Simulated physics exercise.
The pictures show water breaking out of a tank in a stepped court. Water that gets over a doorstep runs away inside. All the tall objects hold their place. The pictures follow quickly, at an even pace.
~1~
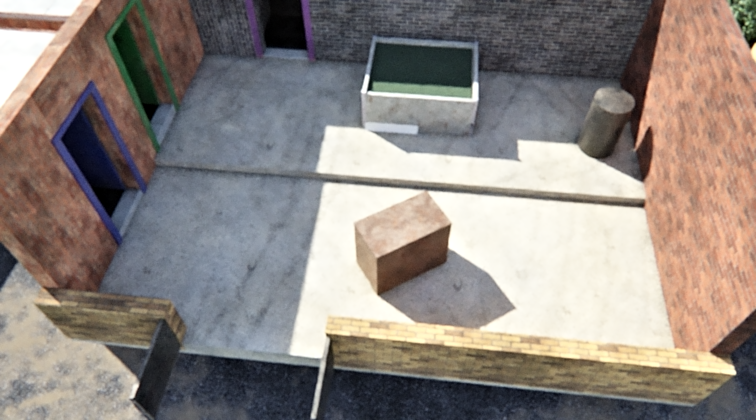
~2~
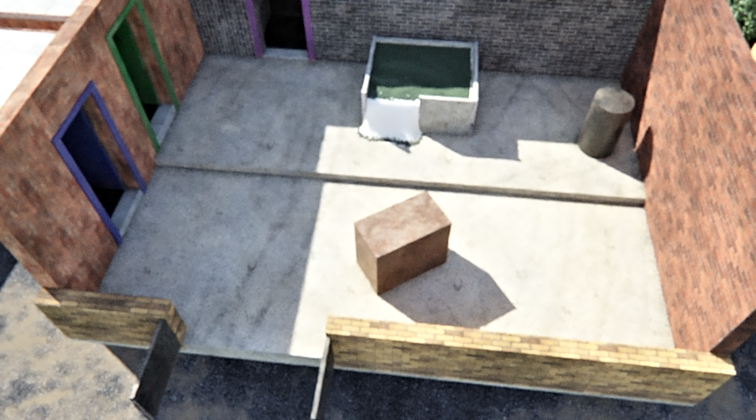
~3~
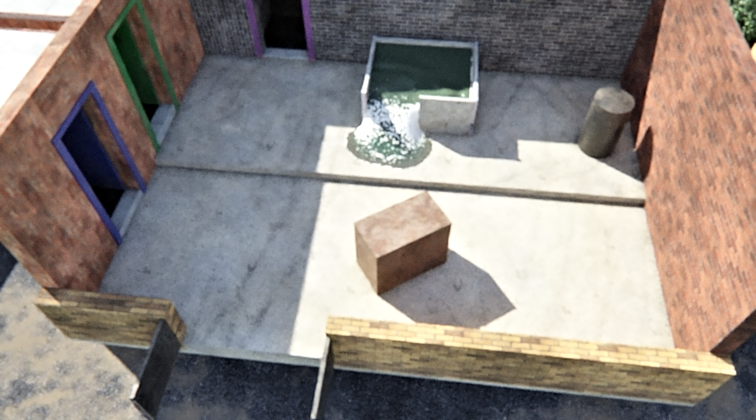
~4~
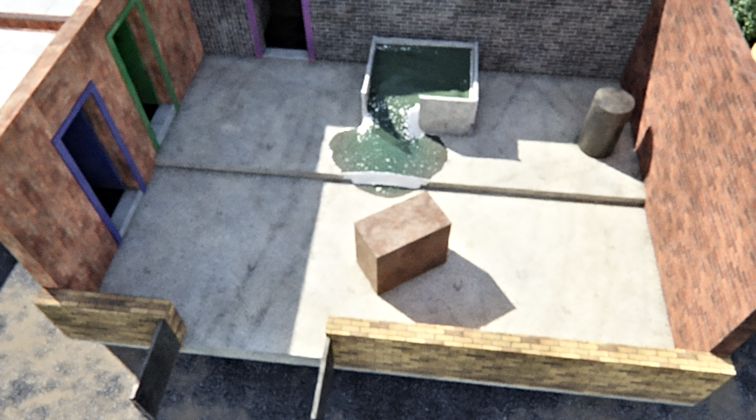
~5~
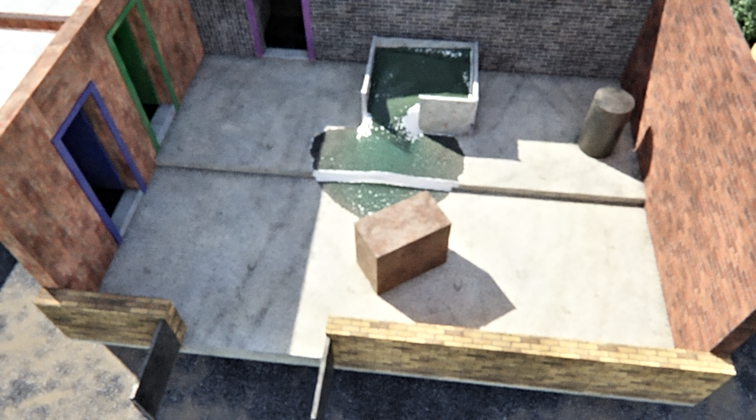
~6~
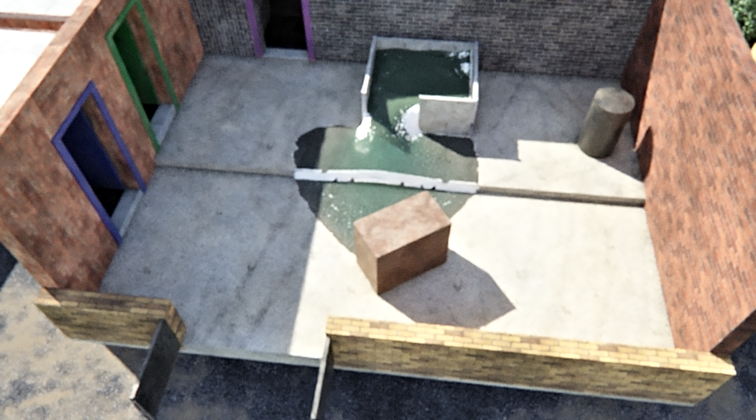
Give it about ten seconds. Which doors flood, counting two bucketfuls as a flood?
In the end: The green door admits no more than that; the purple door admits no more than that; the blue door admits no more than that.
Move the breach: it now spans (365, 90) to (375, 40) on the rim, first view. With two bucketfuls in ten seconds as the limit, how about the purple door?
One by one: The purple door lets more in.
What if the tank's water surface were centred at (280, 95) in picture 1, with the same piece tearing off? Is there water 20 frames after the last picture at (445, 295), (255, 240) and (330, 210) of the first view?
In that order: Dry, flooded, clear.
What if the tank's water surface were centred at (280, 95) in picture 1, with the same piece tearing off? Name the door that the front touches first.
The blue-painted one.
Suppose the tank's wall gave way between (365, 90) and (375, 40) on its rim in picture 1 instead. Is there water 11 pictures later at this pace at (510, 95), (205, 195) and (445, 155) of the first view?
One after the other: No water, awash, no water.
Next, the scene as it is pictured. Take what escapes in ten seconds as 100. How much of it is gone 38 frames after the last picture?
Some 70 per cent.
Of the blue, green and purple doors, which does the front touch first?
I say the one in blue.
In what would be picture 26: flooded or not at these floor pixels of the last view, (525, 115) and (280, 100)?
As listed: Free of water, not flooded.
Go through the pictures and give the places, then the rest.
In the first frame, still water in the tank at (422, 71).
In the second frame, the front is at (418, 139), out from the gap at (392, 116).
In the third frame, the front is at (405, 165), out from the gap at (392, 118).
In the fourth frame, the front is at a hidden place, out from the gap at (392, 119).
In the fifth frame, water pours out at (392, 118) and has run to a hidden place.
In the sixth frame, the front is at a hidden place, out from the gap at (392, 118).
A moment on, water covers 25 % of the floor; the green door not reached, the purple door not reached, the blue door not reached.
Next, water covers 35 % of the floor; the green door not reached, the purple door not reached, the blue door not reached.
Then, water covers 45 % of the floor; the green door not reached, the purple door not reached, the blue door wet at the sill, nothing in.
Later, water covers 55 % of the floor; the green door not reached, the purple door not reached, the blue door wet at the sill, nothing in.
In the end, water covers 55 % of the floor; the green door not reached, the purple door not reached, the blue door wet at the sill, nothing in.
